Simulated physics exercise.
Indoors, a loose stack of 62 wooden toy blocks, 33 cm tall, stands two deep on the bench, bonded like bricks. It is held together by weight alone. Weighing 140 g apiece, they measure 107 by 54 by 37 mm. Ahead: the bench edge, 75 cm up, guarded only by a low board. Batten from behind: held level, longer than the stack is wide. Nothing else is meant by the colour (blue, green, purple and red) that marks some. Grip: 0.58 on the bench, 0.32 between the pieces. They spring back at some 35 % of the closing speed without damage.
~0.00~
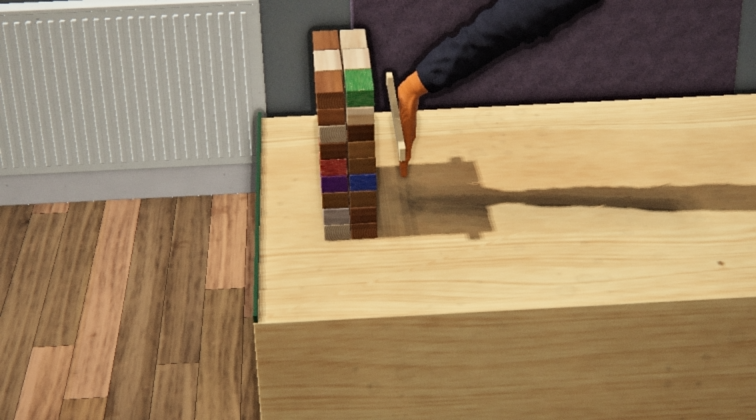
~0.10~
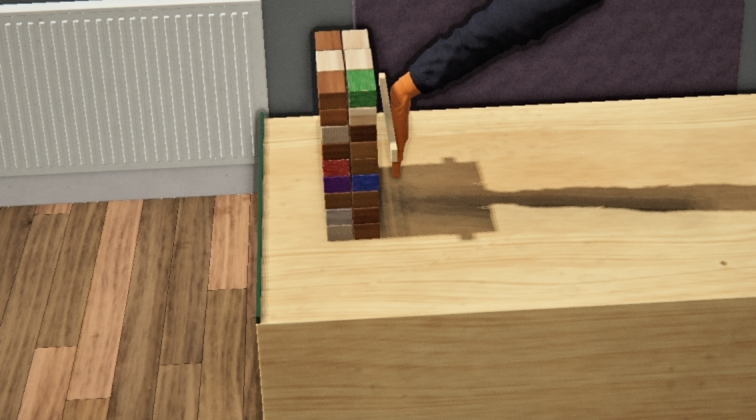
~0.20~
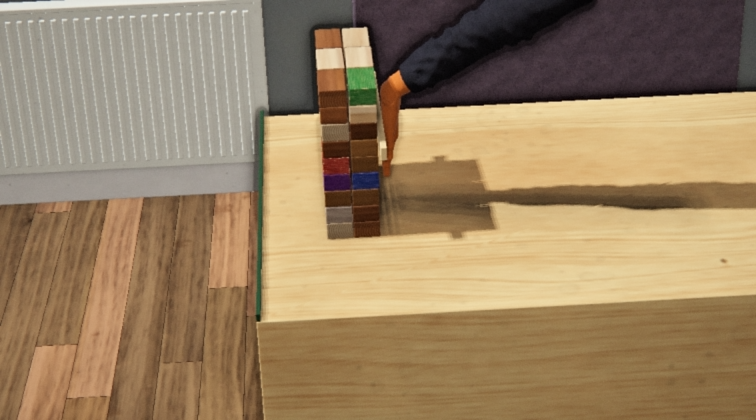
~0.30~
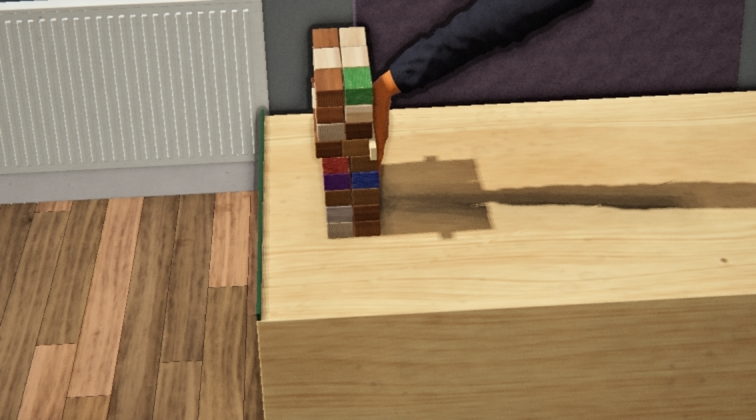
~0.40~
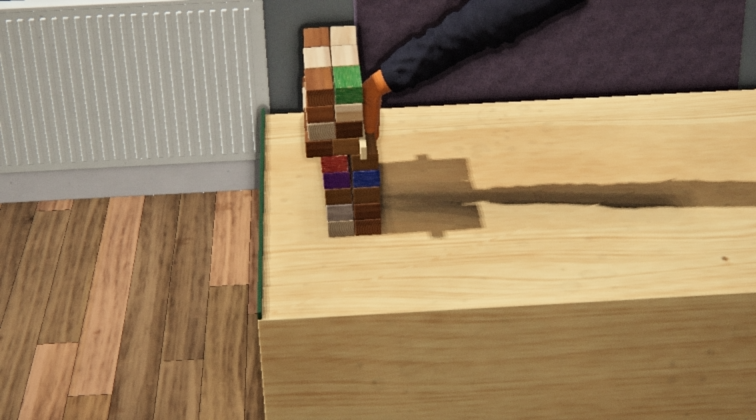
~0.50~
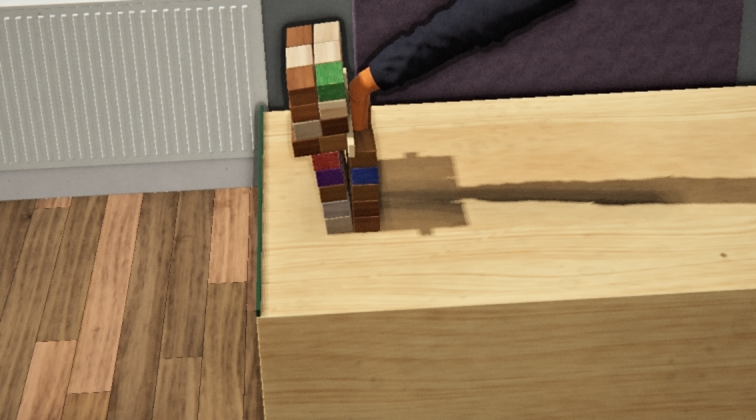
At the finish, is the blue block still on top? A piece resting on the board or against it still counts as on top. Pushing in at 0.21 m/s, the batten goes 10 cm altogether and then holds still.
Yes.
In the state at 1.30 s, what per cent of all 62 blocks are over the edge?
It's 55 percent at that point.
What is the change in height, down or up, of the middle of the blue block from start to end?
0 centimetres lower, roughly.
After 0.84 s, none of the 62 blocks over the edge, 60 disturbed; blue block 5° from how it stood; red block 29° from how it stood, 16 mm lower.
After 1.30 s, 34 of the 62 blocks over the edge; blue block 8 mm from its place; green block upside down.
In the end (1.9 s), 34 of the 62 blocks over the edge; blue block 8 mm from its place; green block upside down; red block 74° from how it stood, 86 cm lower. From the last view, middles, blue block near (361, 171).
